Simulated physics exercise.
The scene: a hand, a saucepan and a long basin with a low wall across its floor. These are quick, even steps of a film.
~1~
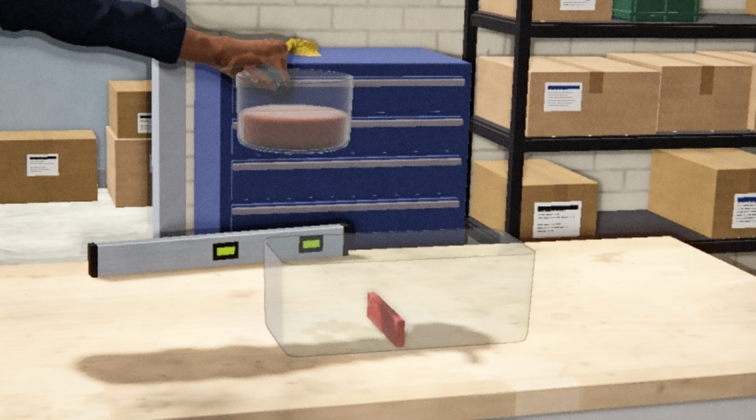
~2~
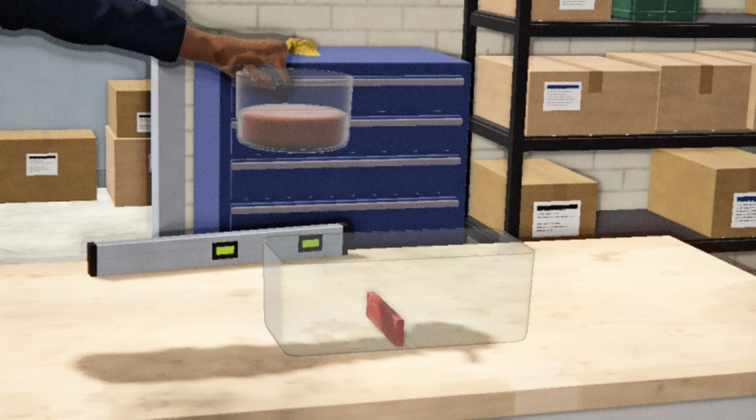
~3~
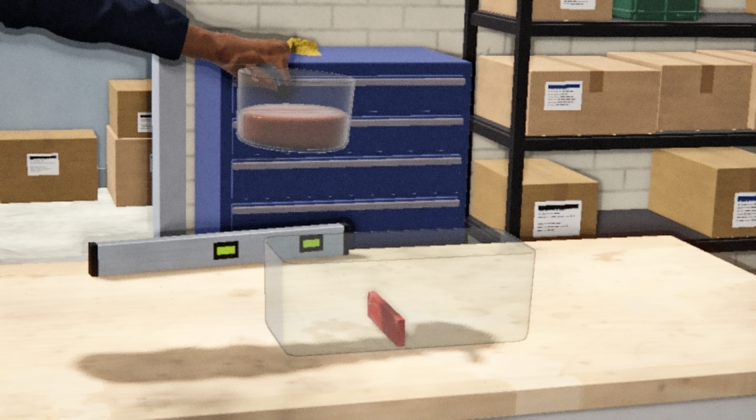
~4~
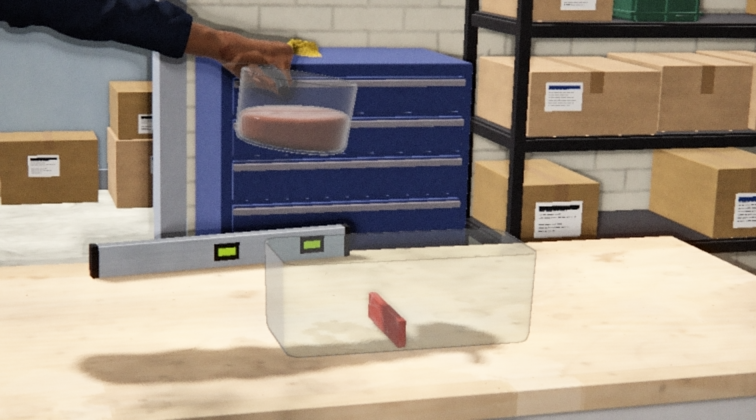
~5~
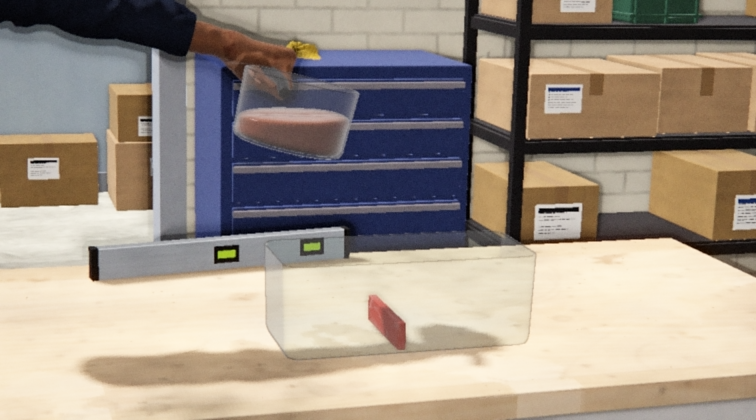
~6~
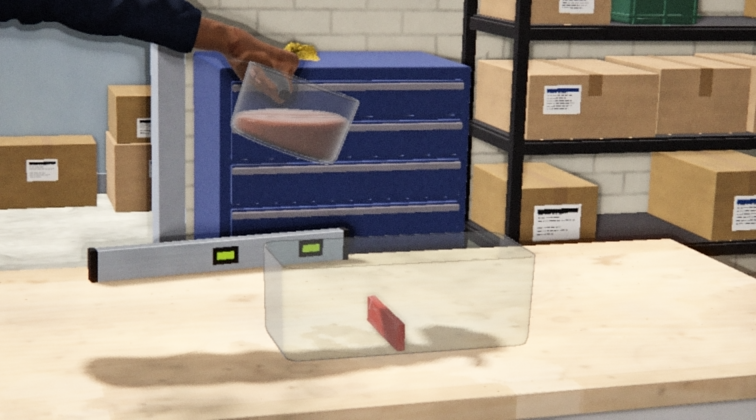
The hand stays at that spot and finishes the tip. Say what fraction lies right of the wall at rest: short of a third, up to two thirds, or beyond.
The share right of the wall is between a third and two thirds.
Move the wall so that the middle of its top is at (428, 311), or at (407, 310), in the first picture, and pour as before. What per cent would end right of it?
About 15 and 15 per cent.
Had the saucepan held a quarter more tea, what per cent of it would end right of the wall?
Some 60 per cent.
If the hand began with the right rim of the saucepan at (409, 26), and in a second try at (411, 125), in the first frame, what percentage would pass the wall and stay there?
First some 95, then 95 per cent.
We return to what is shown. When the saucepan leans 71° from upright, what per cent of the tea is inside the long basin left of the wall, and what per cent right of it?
Left: 0 %. Right: 0 %.
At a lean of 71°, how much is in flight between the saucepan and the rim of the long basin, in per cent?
It comes to 25 per cent or so.
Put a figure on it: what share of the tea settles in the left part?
It comes to 45 per cent or so.
A moment on, the saucepan is tipped part way and 71 per cent is still to pour, 2 is left of the wall and 1 right of it.
Next, the saucepan is tipped right over and 16 per cent is still to pour, 17 is left of the wall and 48 right of it.
Then the saucepan is tipped right over and 0 per cent is still to pour, 43 is left of the wall and 54 right of it.
Later the saucepan is tipped right over and 0 per cent is still to pour, 44 is left of the wall and 55 right of it.
At rest 44 per cent lies left of the wall, 55 right of it and 1 outside.
